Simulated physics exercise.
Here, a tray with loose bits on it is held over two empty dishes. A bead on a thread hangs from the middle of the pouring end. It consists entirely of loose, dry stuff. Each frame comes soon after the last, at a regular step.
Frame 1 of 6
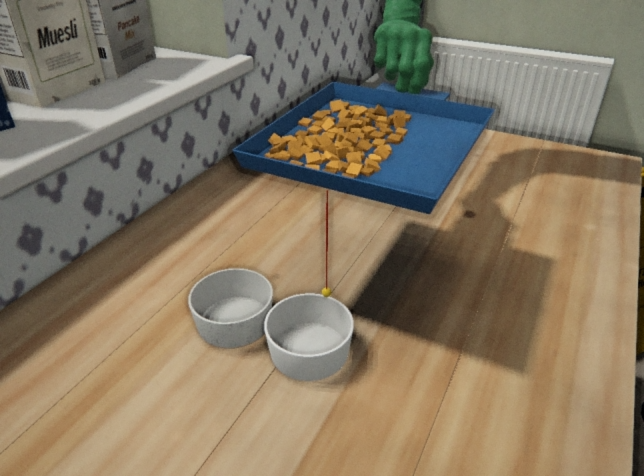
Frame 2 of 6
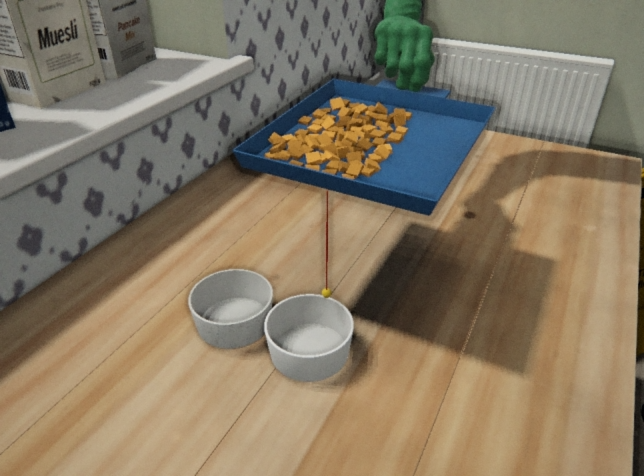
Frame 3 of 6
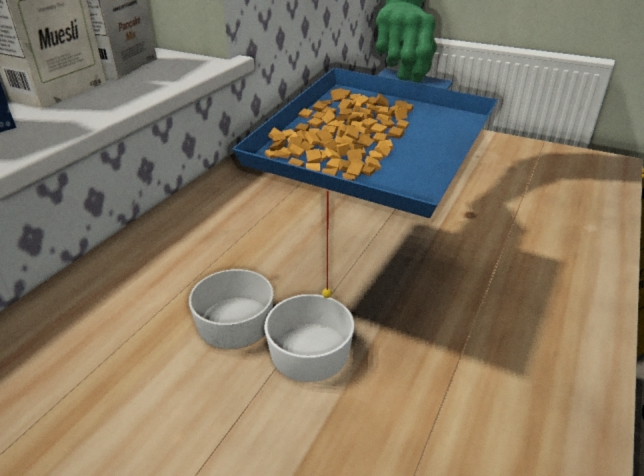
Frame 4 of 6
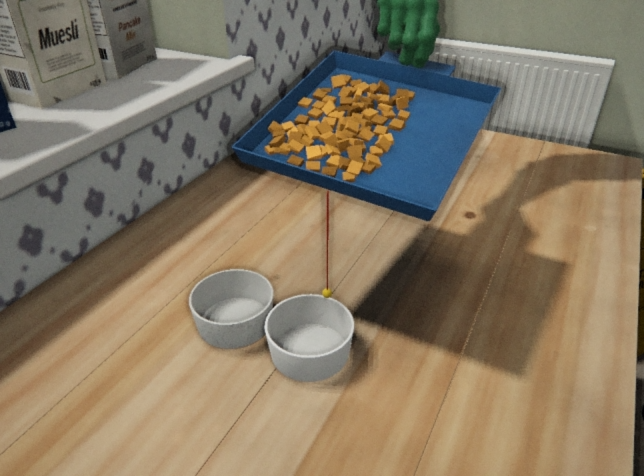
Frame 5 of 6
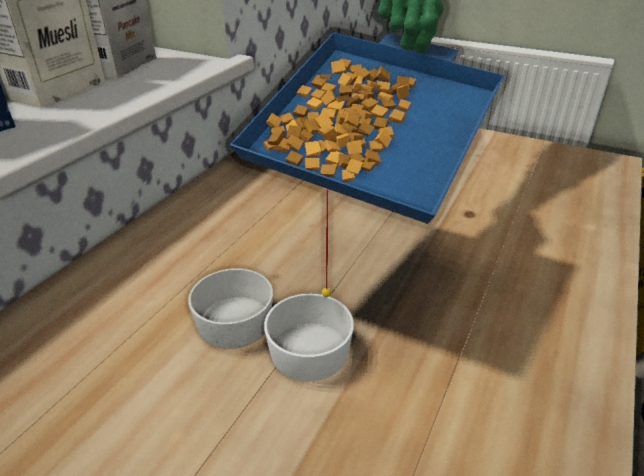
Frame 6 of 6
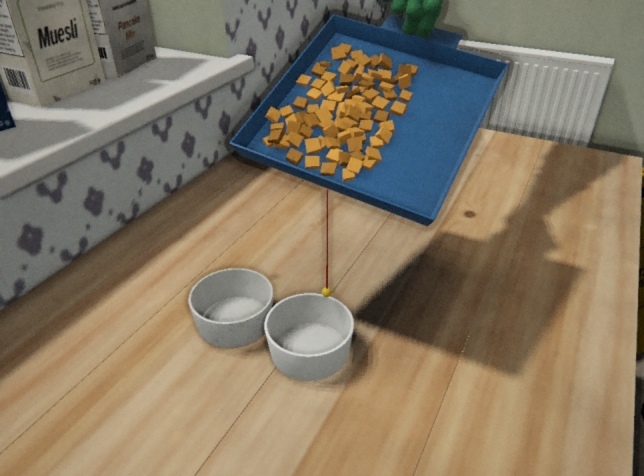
In the video, a green hand holds a blue tray of orange-brown cereal squares above two empty white dishes on a wooden table, gradually raising its far end while the near edge tilts slightly down toward the right corner.
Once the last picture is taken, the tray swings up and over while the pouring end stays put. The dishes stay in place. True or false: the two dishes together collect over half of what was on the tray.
False, they collect less than half.
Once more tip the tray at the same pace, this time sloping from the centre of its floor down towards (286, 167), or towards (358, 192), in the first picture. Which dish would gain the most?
The left-side dish first and The right-side dish second.
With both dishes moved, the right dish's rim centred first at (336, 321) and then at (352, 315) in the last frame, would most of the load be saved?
Short of half, then Short of half.
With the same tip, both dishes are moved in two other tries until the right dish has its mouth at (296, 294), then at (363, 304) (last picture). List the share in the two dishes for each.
You'd get 0 in a hundred the first time and 10 in a hundred the second.
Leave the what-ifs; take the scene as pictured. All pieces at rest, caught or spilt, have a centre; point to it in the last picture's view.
Resting centre, last picture - approx. (393, 378).
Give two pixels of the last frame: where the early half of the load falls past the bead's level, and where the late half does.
I'd place the first part at (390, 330) and the rest at (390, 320).
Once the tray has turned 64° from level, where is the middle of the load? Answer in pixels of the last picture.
In the last view, the load is centred near (370, 175).
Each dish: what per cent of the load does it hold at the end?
In the left dish you'd find about 0 % of the load, and in the right dish about 20 %.
Soon after the last picture, tray tipped steeply; all on the tray.
A little later, tray tipped past a quarter turn; about a third on the tray; a small part in the right dish; about a third outside both; about a quarter in the air.
Later still, tray tipped past a quarter turn; about a quarter in the right dish; most outside both.
At rest, tray tipped past a quarter turn; about a quarter in the right dish; none in the left dish; most outside both.
